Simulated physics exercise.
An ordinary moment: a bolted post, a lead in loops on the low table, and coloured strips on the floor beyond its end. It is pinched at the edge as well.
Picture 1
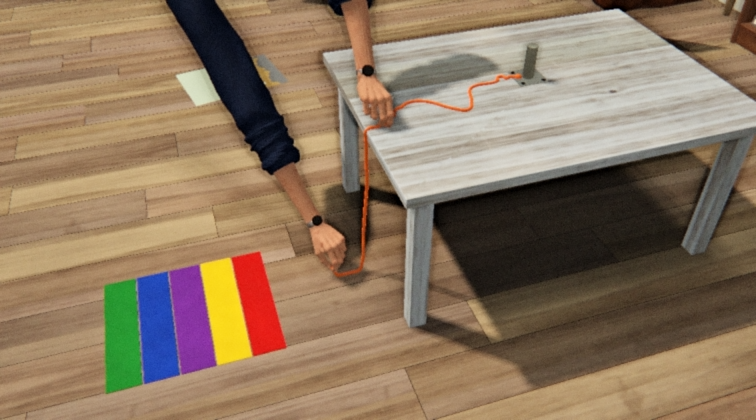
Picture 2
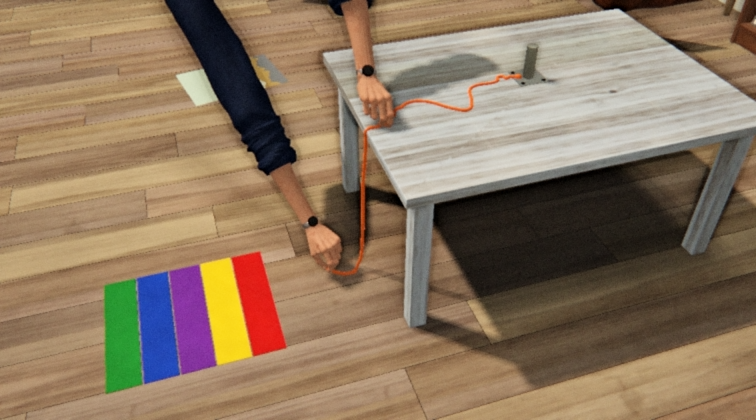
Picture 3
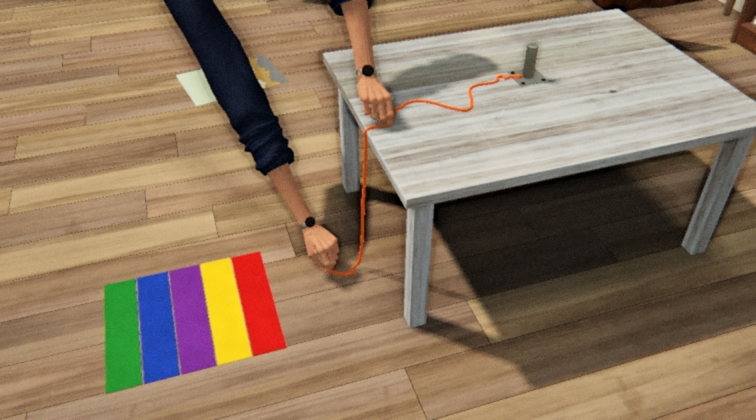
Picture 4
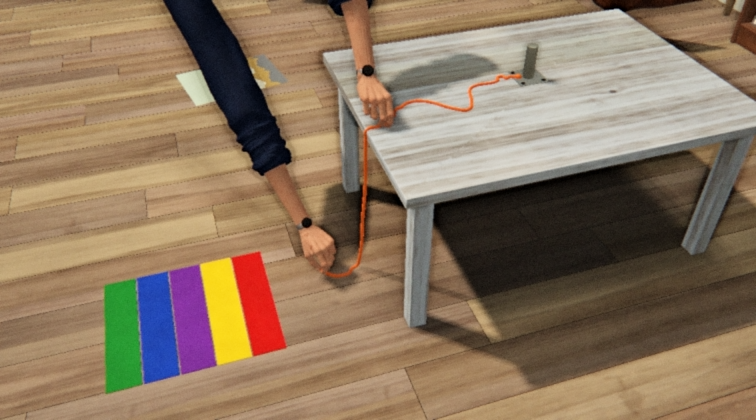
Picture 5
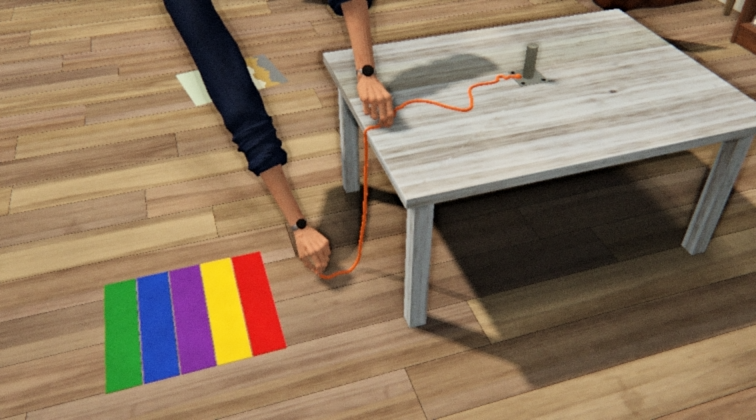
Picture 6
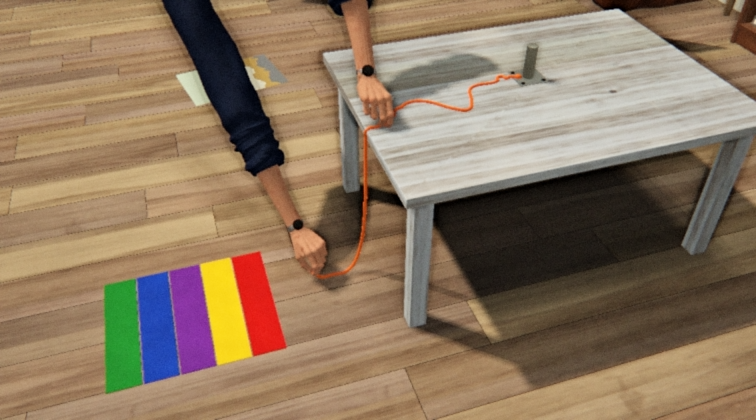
Hand holding the end of an orange cord shifting slightly left near coloured floor strips, another hand pinching it at the table edge.
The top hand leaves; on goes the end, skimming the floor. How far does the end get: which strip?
The blue one.
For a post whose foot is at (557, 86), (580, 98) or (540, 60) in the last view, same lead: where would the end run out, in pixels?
The places are (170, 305), (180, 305) and (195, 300).
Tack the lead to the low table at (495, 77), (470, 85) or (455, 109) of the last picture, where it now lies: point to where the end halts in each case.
In that order: (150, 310), (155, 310) and (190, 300).
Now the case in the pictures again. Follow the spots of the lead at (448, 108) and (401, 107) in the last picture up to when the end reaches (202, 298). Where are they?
About (411, 110), and the other about (363, 128).
Soon after, end near (202, 298); over purple.
After that, end near (167, 306); over blue.
At the stop, end near (148, 310); over blue. It halts on the blue strip.
